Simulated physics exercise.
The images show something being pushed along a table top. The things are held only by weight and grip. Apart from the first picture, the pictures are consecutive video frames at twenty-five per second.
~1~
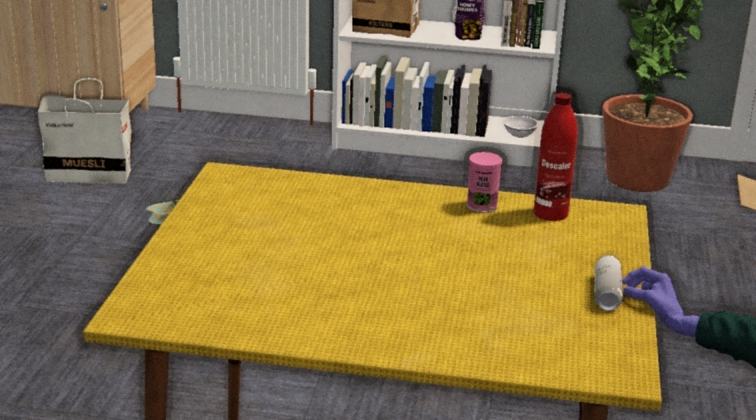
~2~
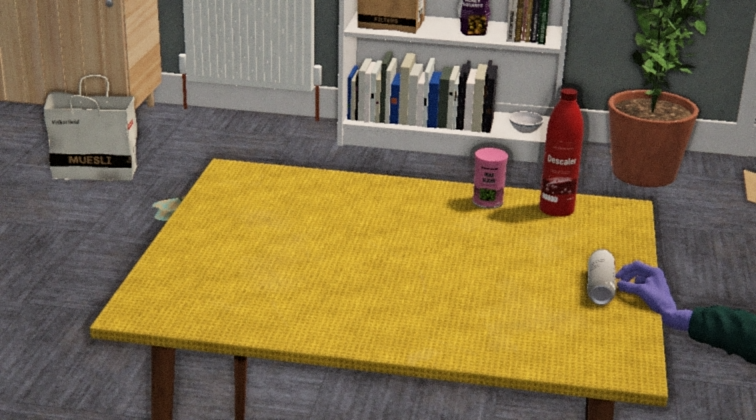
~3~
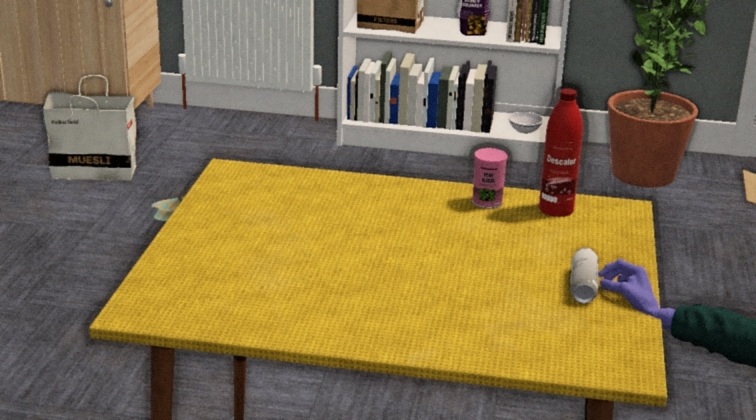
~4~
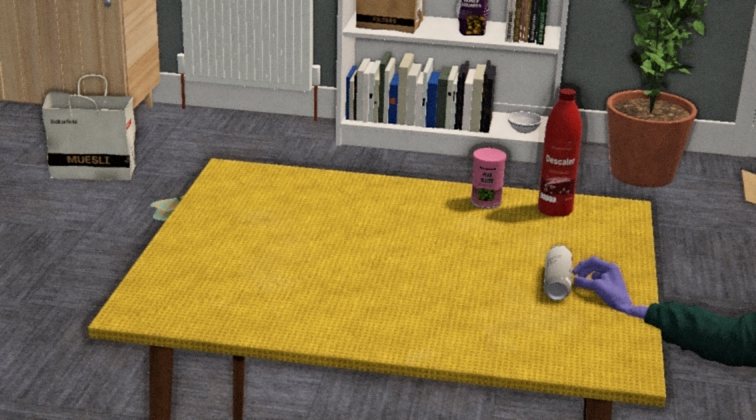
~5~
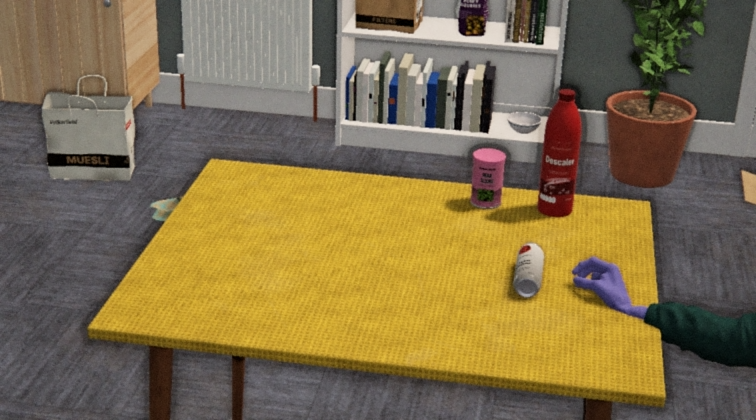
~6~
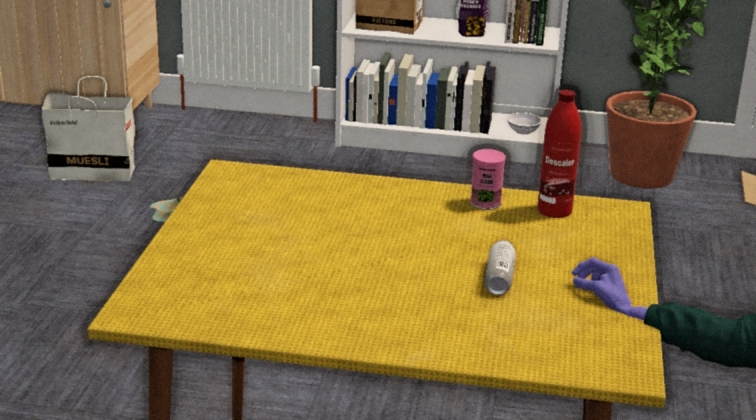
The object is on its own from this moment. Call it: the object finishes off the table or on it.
Off the table.
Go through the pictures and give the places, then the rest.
In the first frame, under the hand; white can (608, 283).
In the second frame, under the hand; white can (602, 277).
In the third frame, under the hand; white can (585, 275).
In the fourth frame, white can (558, 273).
In the fifth frame, white can (529, 270) displaced about its own width.
In the sixth frame, white can (501, 268) displaced well along.
Then, 0.20 s past the last view, white can displaced well along near (368, 253).
Then, 0.60 s past the last view, white can now off the table.
Then, 0.90 s past the last view, things are still on the move.
Then, 1.20 s past the last view, as before.
Finally, off the table, white can.
